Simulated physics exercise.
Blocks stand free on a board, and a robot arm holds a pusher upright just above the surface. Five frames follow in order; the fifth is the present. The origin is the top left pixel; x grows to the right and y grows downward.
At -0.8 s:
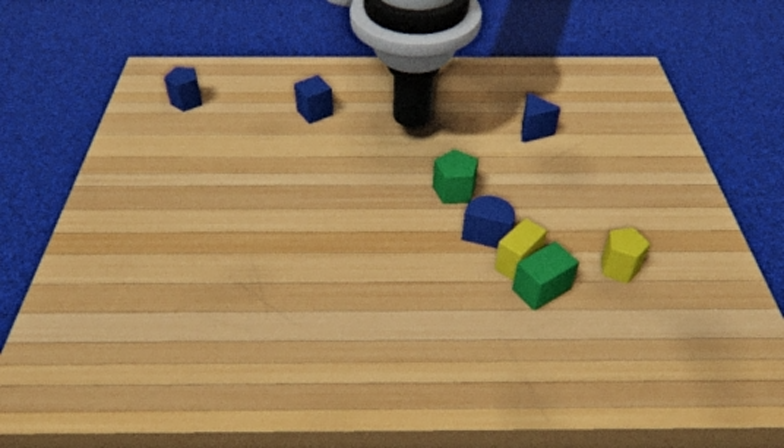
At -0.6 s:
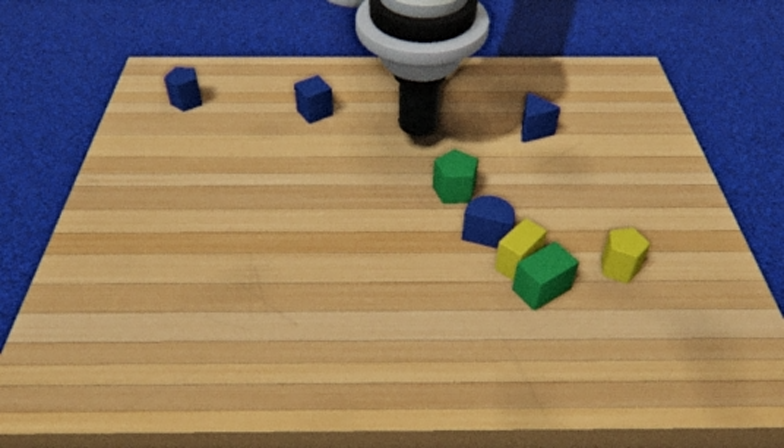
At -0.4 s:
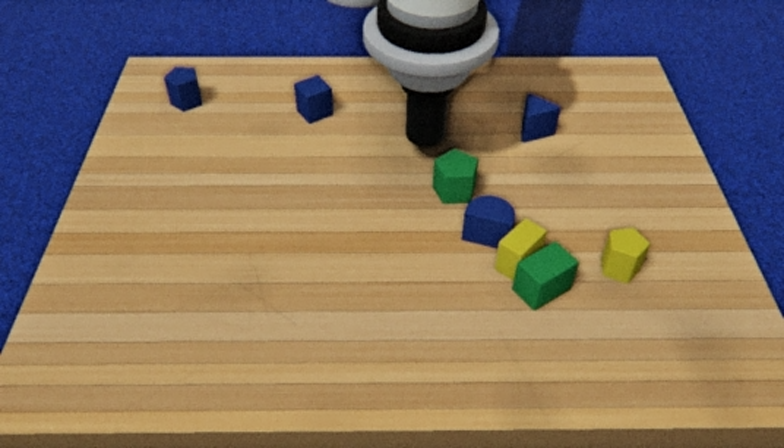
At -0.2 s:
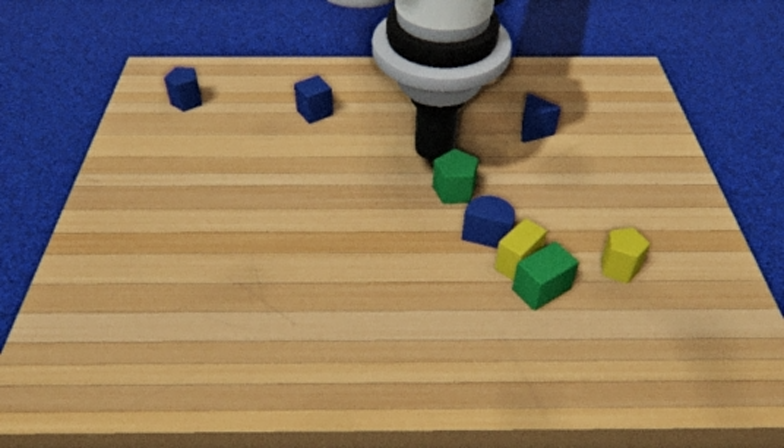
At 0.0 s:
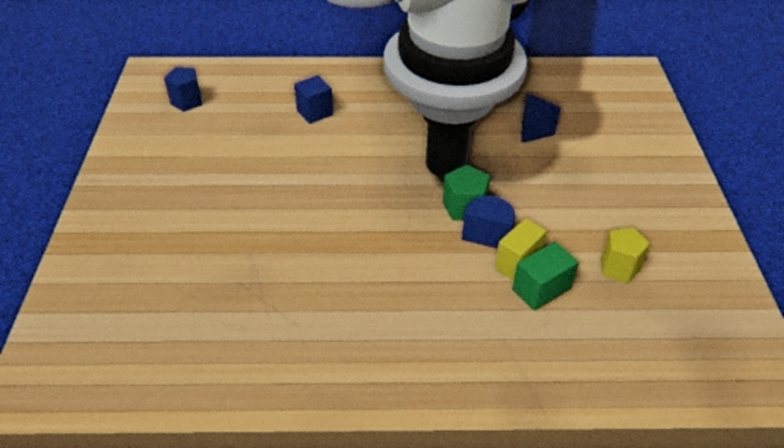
On a wooden board, a robot arm's black pusher moves down and slightly right, nudging a green pentagon toward a blue block.
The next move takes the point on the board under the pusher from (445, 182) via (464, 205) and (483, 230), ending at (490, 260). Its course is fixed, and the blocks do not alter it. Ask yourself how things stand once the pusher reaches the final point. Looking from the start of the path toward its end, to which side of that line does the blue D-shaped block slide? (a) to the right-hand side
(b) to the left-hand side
a.
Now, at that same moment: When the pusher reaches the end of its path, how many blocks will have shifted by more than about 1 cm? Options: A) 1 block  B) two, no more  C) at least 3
I choose C.
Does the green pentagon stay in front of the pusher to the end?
Yes, that is how it ends up.
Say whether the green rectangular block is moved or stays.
It is carried off its spot.
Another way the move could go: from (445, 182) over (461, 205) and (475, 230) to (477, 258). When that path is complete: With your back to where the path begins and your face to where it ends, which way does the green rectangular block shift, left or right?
The answer is left.
The first path, step by step. One third of the way, pusher at (466, 189); green pentagon at (483, 206), turned 25° clockwise; blue D-shaped block at (508, 234), turned 35° anticlockwise; yellow rectangular block at (544, 250), turned 20° clockwise; green rectangular block at (560, 273).
Two thirds of the way, pusher at (486, 215); green pentagon at (486, 235), turned 45° clockwise; blue D-shaped block at (514, 262), turned 70° anticlockwise; yellow rectangular block at (551, 263); green rectangular block at (577, 283), turned 20° anticlockwise.
At the end, pusher at (492, 243); green pentagon at (481, 264), turned 65° clockwise; blue D-shaped block at (519, 292), turned 115° anticlockwise; yellow rectangular block at (551, 274), turned 30° anticlockwise; green rectangular block at (586, 287), turned 40° anticlockwise.
